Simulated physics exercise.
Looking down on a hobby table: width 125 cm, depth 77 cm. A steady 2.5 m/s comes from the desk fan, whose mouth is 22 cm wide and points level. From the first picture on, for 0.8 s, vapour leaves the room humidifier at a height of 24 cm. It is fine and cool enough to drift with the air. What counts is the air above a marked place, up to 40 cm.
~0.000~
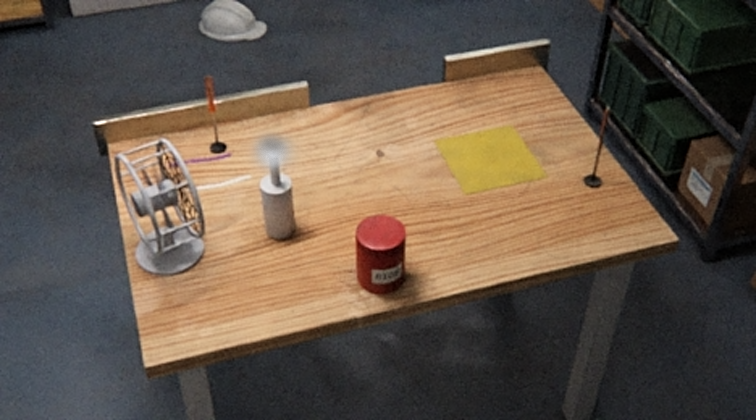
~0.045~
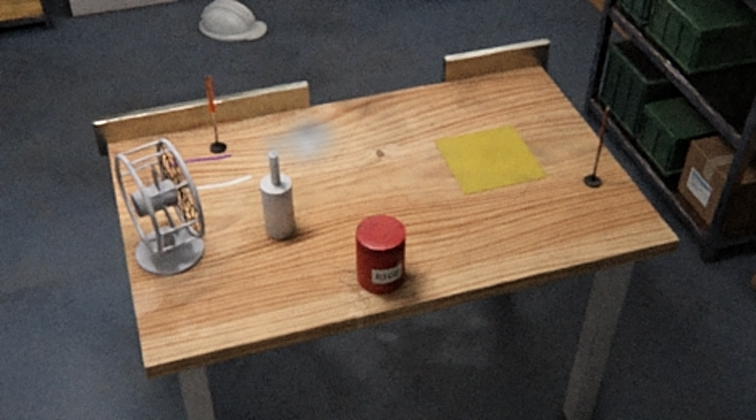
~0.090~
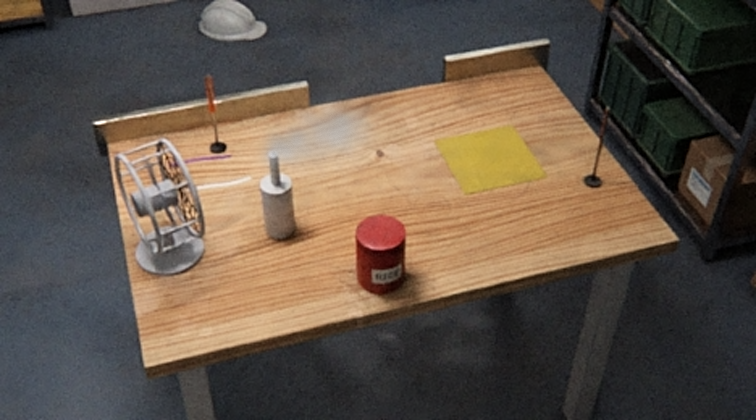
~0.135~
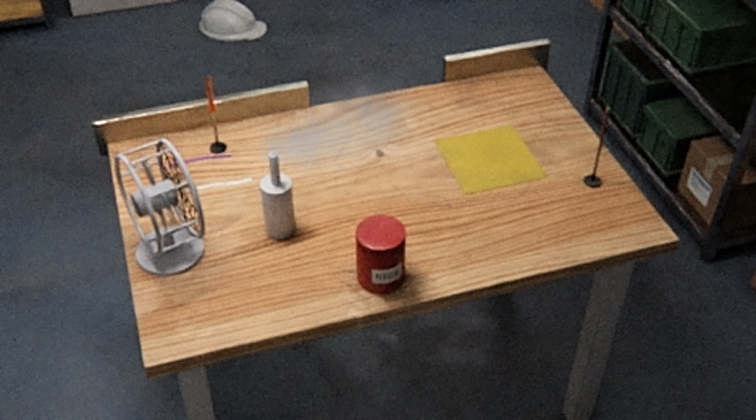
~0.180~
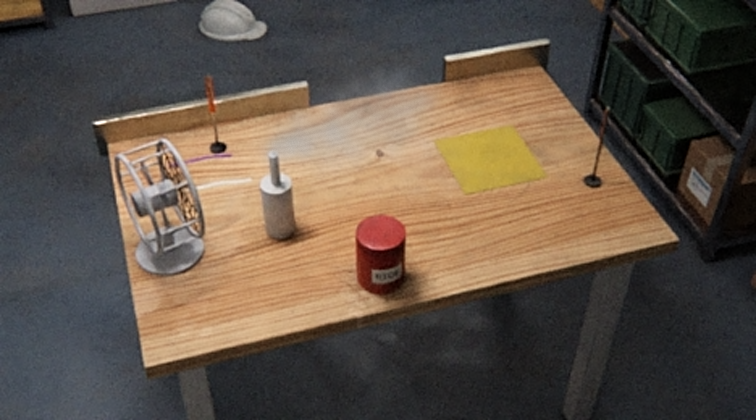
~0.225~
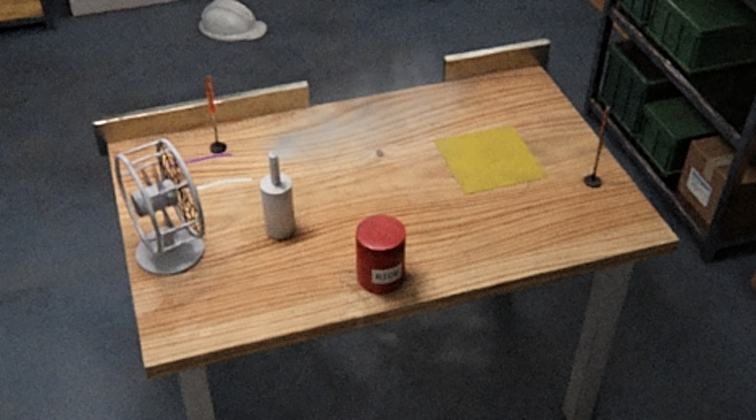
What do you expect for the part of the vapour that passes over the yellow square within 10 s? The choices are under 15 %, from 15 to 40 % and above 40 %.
The share reaching it is over 40 %.
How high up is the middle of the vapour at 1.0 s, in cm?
About 22 cm.
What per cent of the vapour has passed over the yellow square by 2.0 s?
Near 90 %.
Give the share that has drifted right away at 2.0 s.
Near 80 %.
By 1.0 s we count, 74 % has passed over the yellow square, with 79 % still about or yet to come, and the middle of the rest is near (521, 72).
By 2.0 s we count, 89 % has passed over the yellow square, with 19 % still about or yet to come, and the middle of the rest is near (610, 52).
By 4.0 s we count, 89 % has passed over the yellow square, with 2 % still about or yet to come.
By 10.0 s we count, 90 % has passed over the yellow square, with 0 % still about or yet to come.
